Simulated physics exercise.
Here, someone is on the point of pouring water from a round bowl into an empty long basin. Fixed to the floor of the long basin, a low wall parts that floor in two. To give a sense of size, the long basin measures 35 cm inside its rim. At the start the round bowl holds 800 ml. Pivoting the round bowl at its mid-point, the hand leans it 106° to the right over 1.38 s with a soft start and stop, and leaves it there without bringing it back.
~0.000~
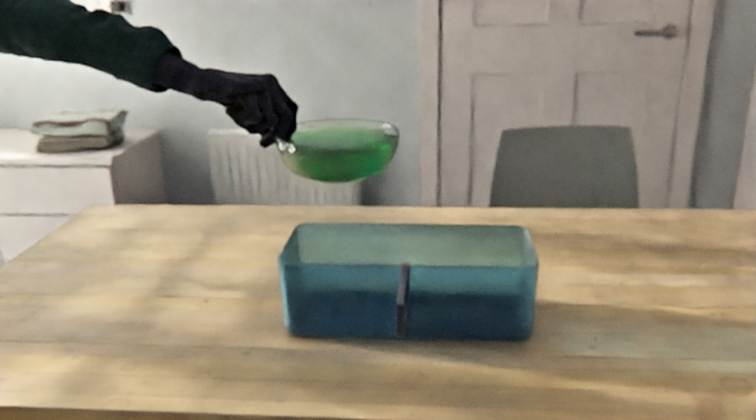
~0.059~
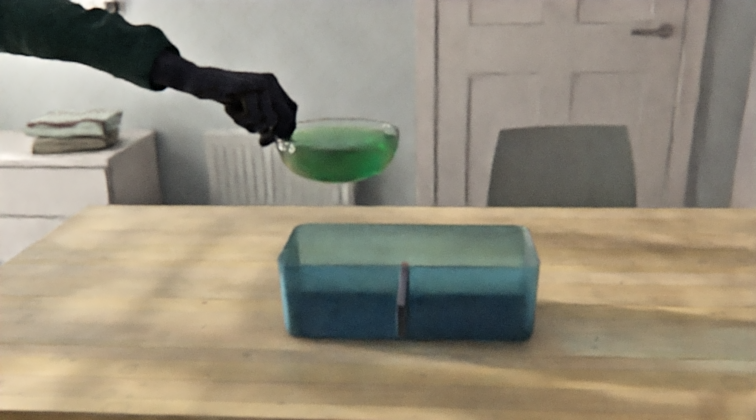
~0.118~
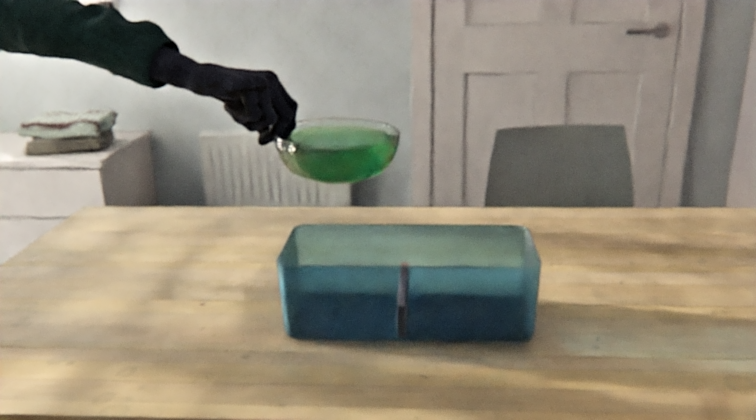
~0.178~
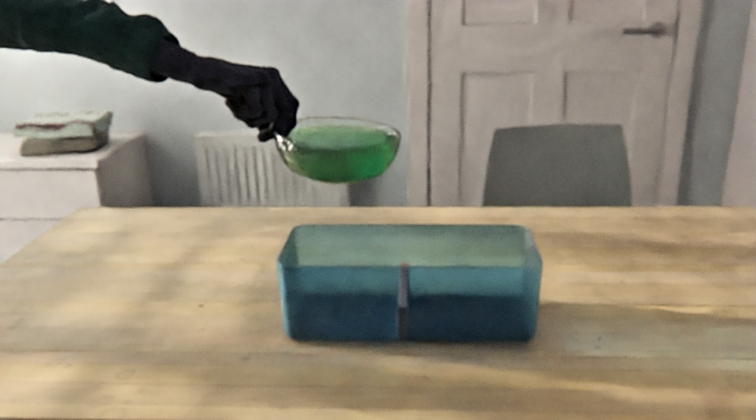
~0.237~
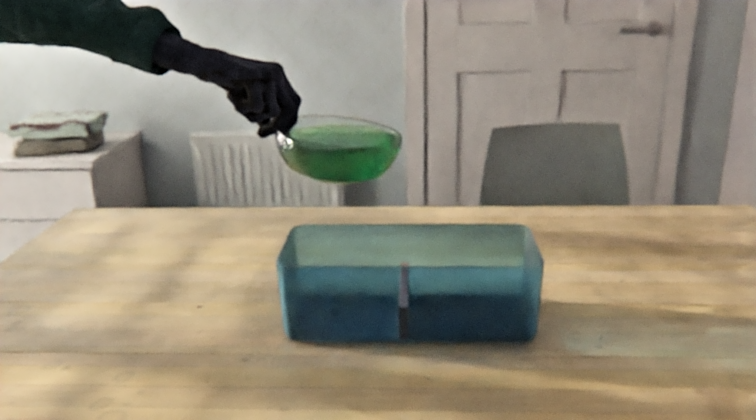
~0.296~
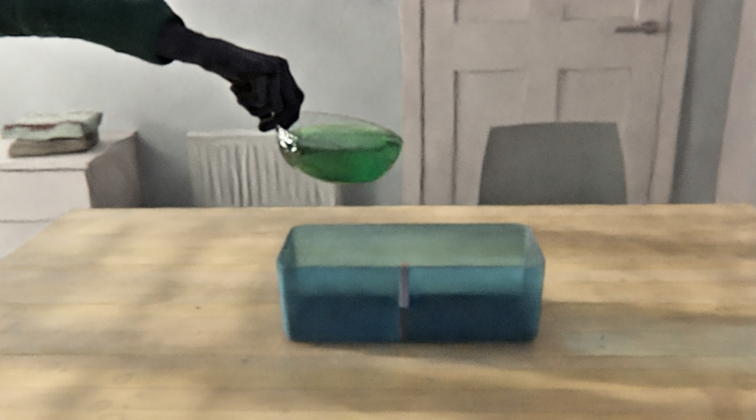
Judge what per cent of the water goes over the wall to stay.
88 percent, roughly.
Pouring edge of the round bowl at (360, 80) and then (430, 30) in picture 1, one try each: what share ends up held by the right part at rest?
Near 70 in a hundred on the first go and near 85 in a hundred on the second.
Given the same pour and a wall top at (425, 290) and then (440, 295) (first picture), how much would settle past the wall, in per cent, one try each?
In turn about 65 and 55 per cent.
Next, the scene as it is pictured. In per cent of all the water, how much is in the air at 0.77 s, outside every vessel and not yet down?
Near 34 per cent at that moment.
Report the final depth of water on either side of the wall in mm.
I'd say close to 4 mm on the left, close to 28 mm on the right.
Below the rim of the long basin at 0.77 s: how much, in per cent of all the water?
36 %, more or less.
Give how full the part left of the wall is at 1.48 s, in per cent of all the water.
I'd put it at close to 10 %.
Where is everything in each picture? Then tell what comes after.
It leans 0°; its right rim is at (398, 133); the water meets the walls at (281, 138) and (397, 138); the long basin's rim runs from (288, 243) to (532, 246); the wall's top is at (403, 283), in the first picture.
It leans 0°; its right rim is at (399, 133); the water meets the walls at (280, 138) and (397, 138), in the second picture.
It leans 2°; its right rim is at (399, 135); the water meets the walls at (280, 137) and (397, 138), in the third picture.
It leans 4°; its right rim is at (400, 137); the water meets the walls at (280, 137) and (397, 139), in the fourth picture.
It leans 8°; its right rim is at (401, 140); the water meets the walls at (280, 136) and (399, 138), in the fifth picture.
It leans 12°; its right rim is at (402, 143); the water meets the walls at (281, 136) and (401, 138), in the sixth picture.
Then, 0.77 s in, the tilt is 63° and 30 per cent is still to pour, 0 is left of the wall and 36 right of it.
Then, 1.12 s in, the tilt is 97° and 1 per cent is still to pour, 8 is left of the wall and 88 right of it.
Then, 1.48 s in, the tilt is 106° and 0 per cent is still to pour, 11 is left of the wall and 88 right of it.
Then, 1.88 s in, the tilt is 106° and 0 per cent is still to pour, 11 is left of the wall and 88 right of it.
Finally, 11 per cent lies left of the wall, 88 right of it and 1 outside.
